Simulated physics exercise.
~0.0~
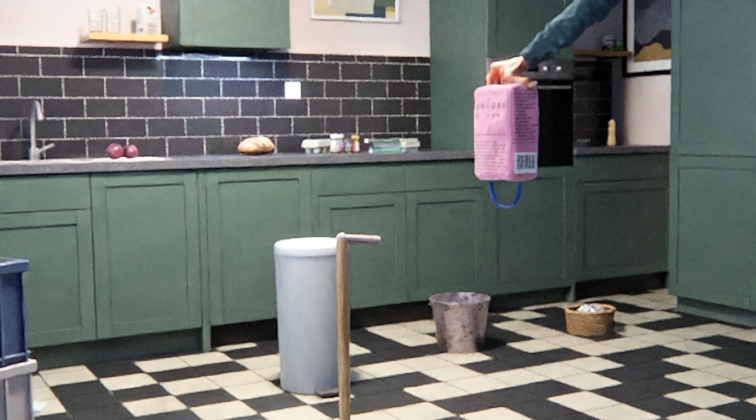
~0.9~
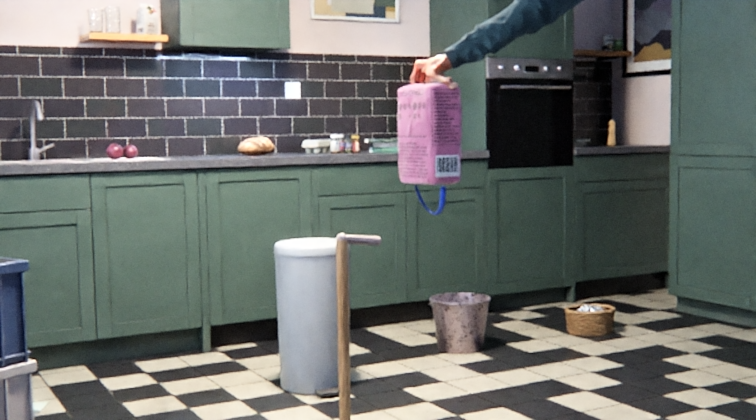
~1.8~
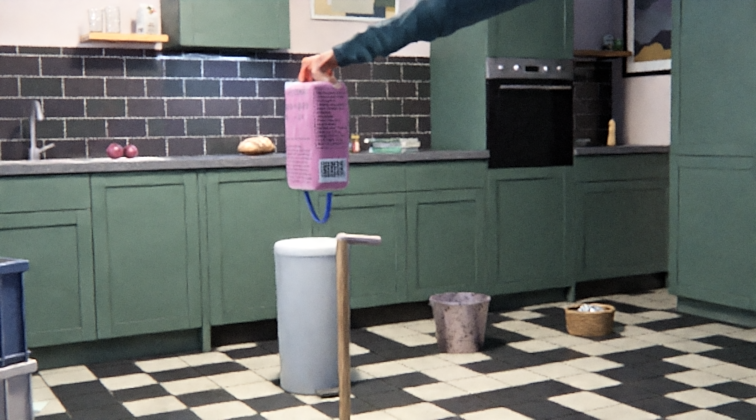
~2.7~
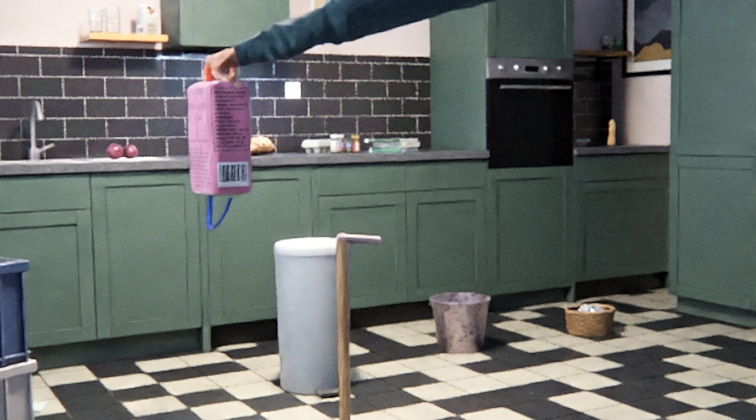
In a green kitchen, a hand carries a pink sack with a dangling blue loop leftward, passing clear above a wooden post.
